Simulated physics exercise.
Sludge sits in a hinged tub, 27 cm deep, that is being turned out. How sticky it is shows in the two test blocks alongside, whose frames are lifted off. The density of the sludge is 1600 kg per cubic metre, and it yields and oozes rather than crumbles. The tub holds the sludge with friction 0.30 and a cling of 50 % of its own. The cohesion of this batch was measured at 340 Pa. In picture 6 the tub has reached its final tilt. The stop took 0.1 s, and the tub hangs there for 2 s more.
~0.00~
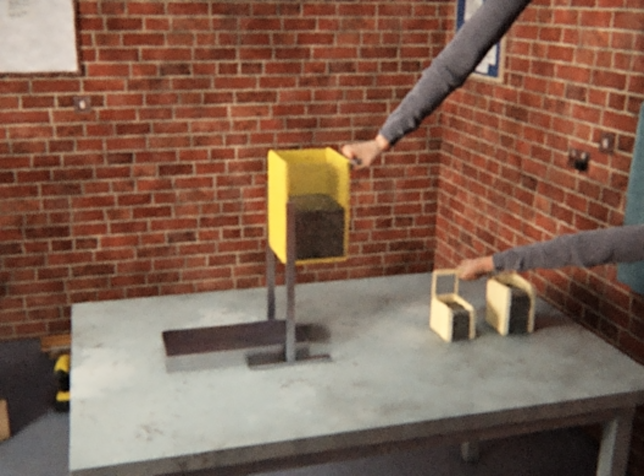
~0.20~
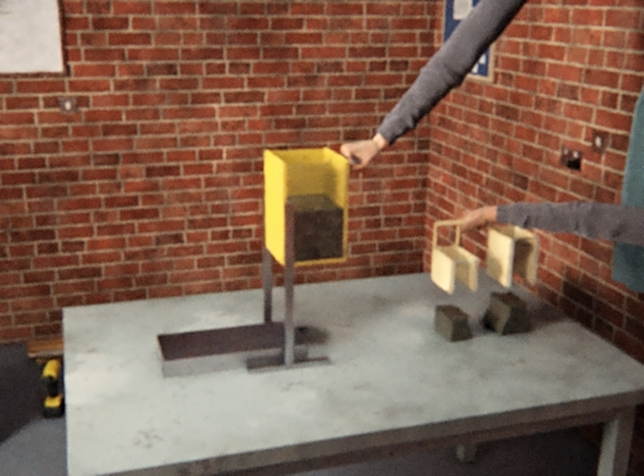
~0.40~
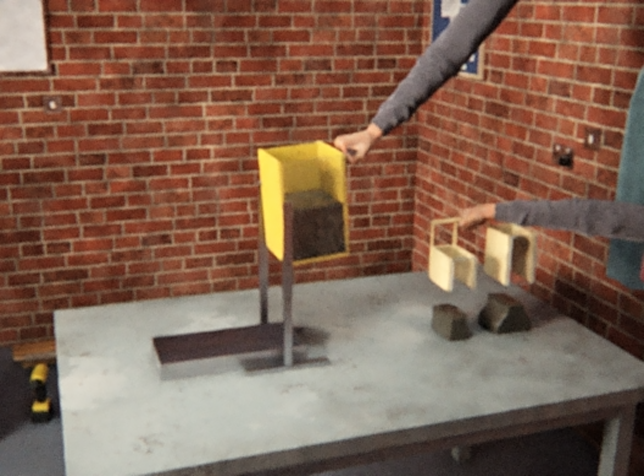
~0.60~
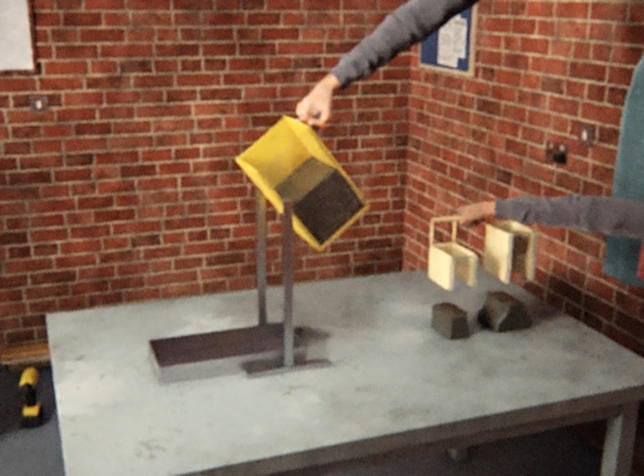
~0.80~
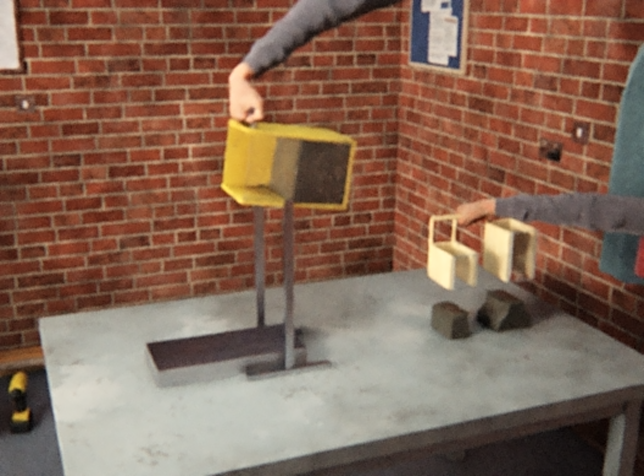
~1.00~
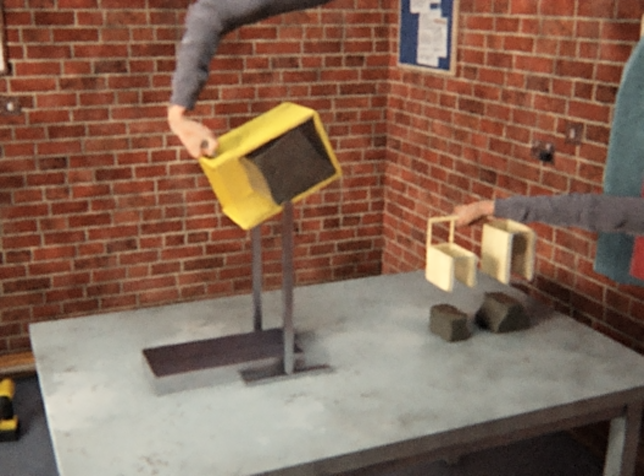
At first, a yellow tub of dark sludge stands upright on a stand while a hand lifts pale casings off two small dark blocks at right, and the taller block slumps a little. Then another hand turns the tub leftward past its side, the sludge still inside.
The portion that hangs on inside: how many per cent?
The portion that hangs on inside is near 0 %.
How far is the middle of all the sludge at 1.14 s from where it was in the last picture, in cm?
About 10 cm.
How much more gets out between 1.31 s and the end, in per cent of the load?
Near 35 %.
By 1.14 s, the tub is at 115 degrees and holds 86 %.
By 1.31 s, the tub is at 115 degrees and holds 33 %.
By 1.48 s, the tub is at 115 degrees and holds 0 %.
By 1.65 s, the tub is at 115 degrees and holds 0 %.
By 3.00 s, at the end, the tub is at 115 degrees and holds 0 %.
